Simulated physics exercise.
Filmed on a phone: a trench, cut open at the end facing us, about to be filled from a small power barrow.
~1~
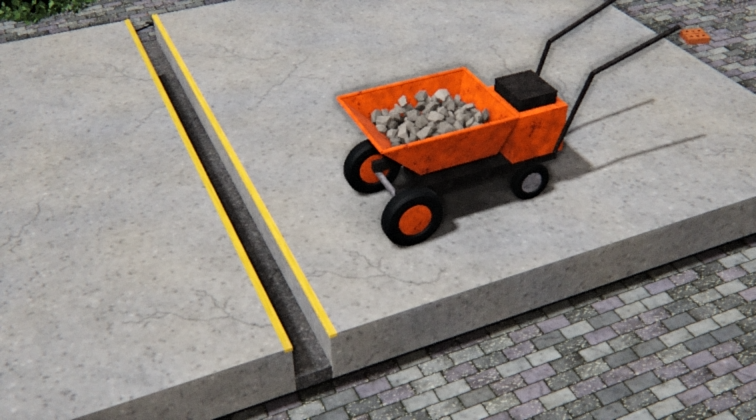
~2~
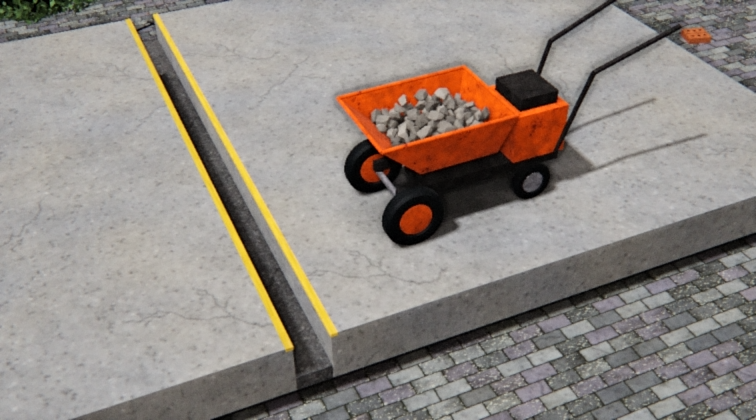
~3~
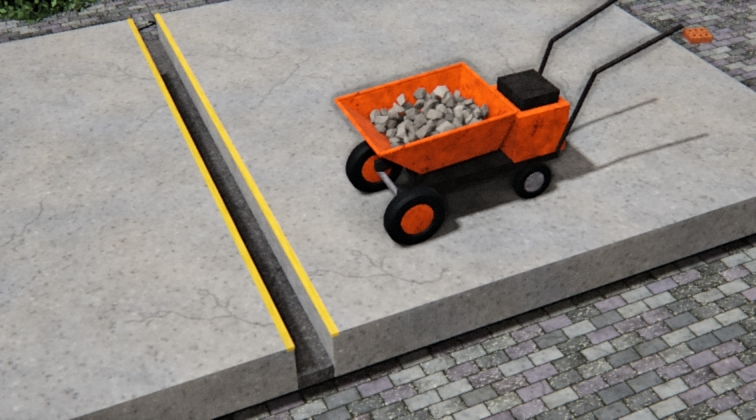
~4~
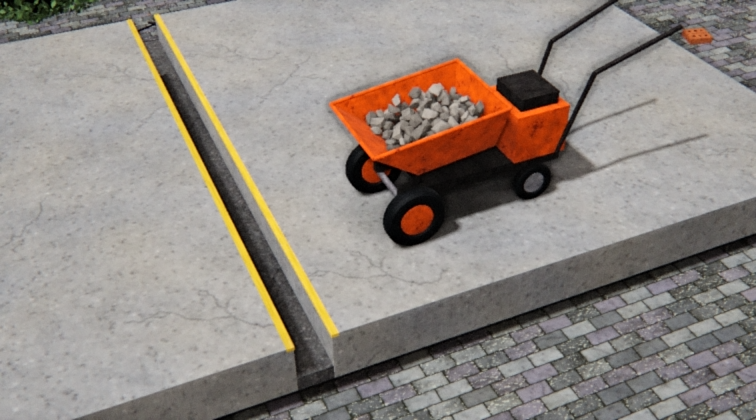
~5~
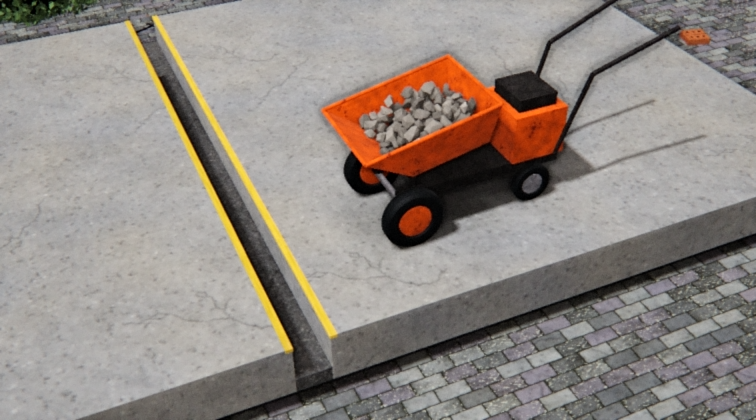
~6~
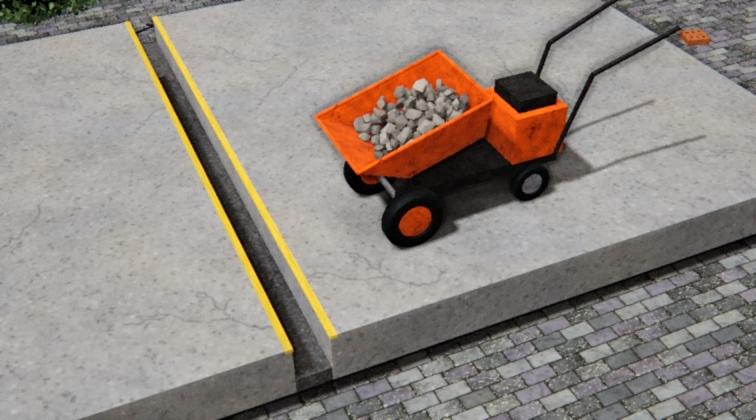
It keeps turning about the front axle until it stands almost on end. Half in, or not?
The trench ends with more than half of it.
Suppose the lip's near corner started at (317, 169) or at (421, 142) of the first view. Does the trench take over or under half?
First not half, then under half.
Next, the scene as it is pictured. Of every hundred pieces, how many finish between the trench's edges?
Near 70 %.
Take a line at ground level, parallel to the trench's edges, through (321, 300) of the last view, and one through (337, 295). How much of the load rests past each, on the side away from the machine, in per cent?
About 80 and 90 per cent.
Just after the last frame, skip tipped steeply; every one in the skip.
A moment on, skip tipped right over; the larger part in the skip; about a tenth short of the trench; just a few in or heaped over the trench; just a few falling.
Further on, skip tipped right over; about a tenth in the skip; roughly a quarter short of the trench; roughly two thirds in or heaped over the trench; about a tenth beyond it.
When it is over, skip tipped right over; just a few in the skip; roughly a quarter short of the trench; roughly two thirds in or heaped over the trench; about a tenth beyond it.
